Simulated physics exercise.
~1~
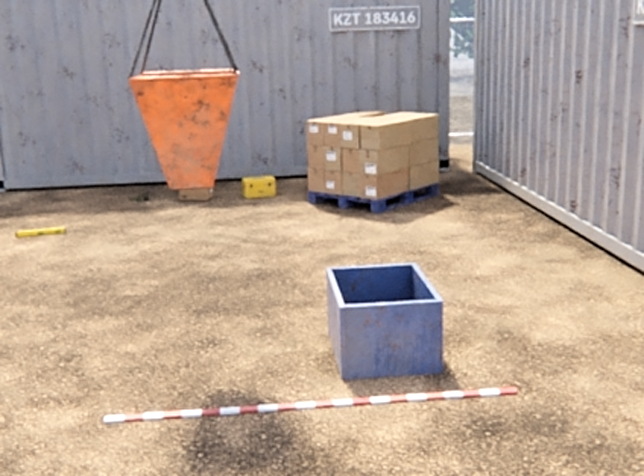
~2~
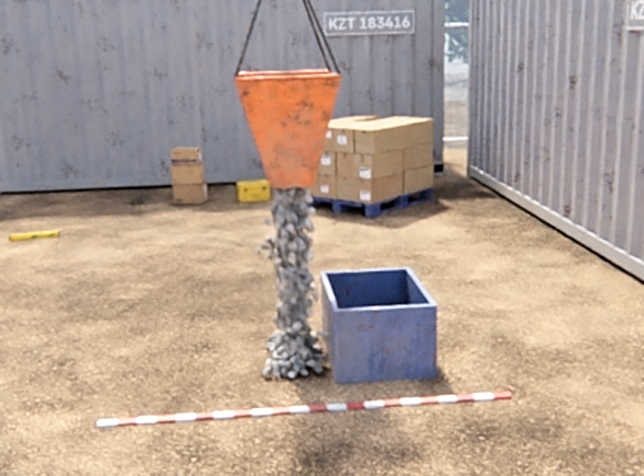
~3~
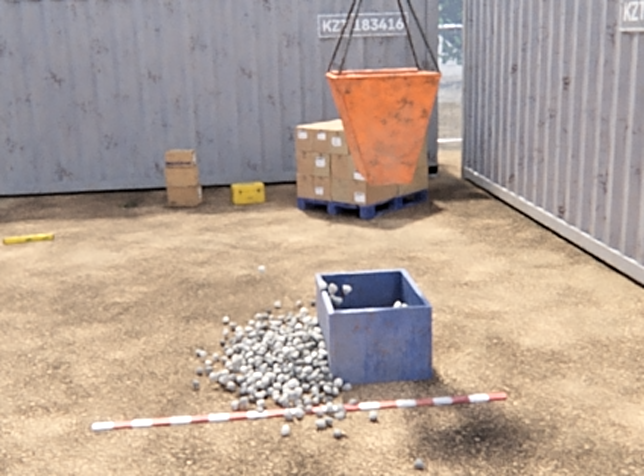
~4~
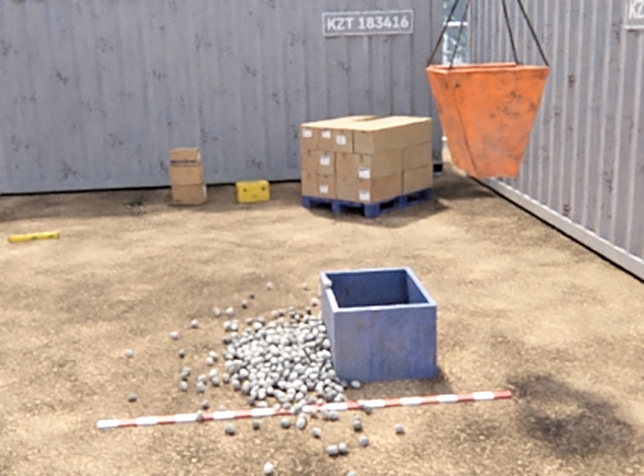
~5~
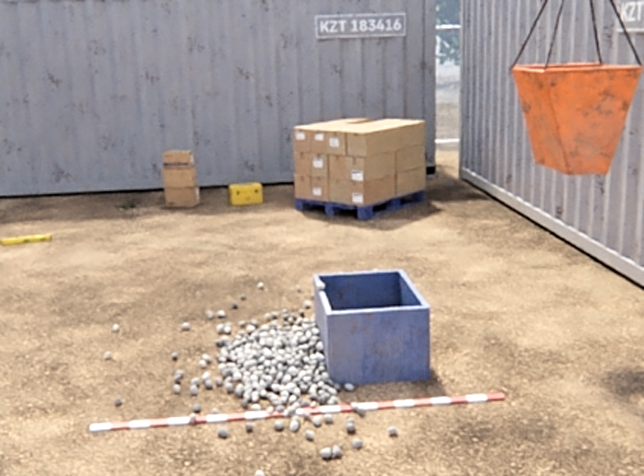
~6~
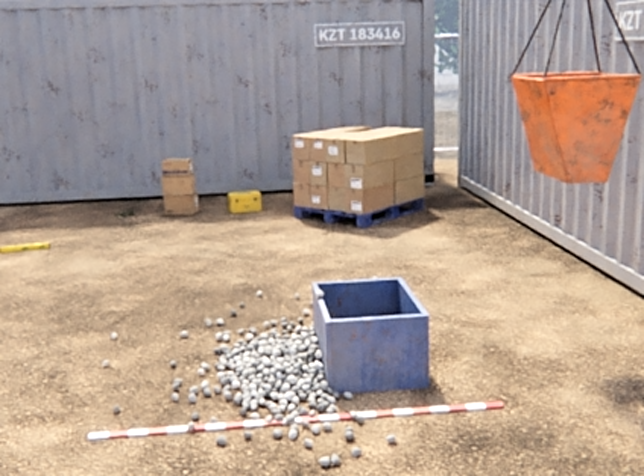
The clip shows an orange skip hanging from cables and moving right across a yard, dropping grey stones beside an open blue bin. Some fall inside, but most spread in a heap on the ground to its left, while the emptied skip continues right and stops.
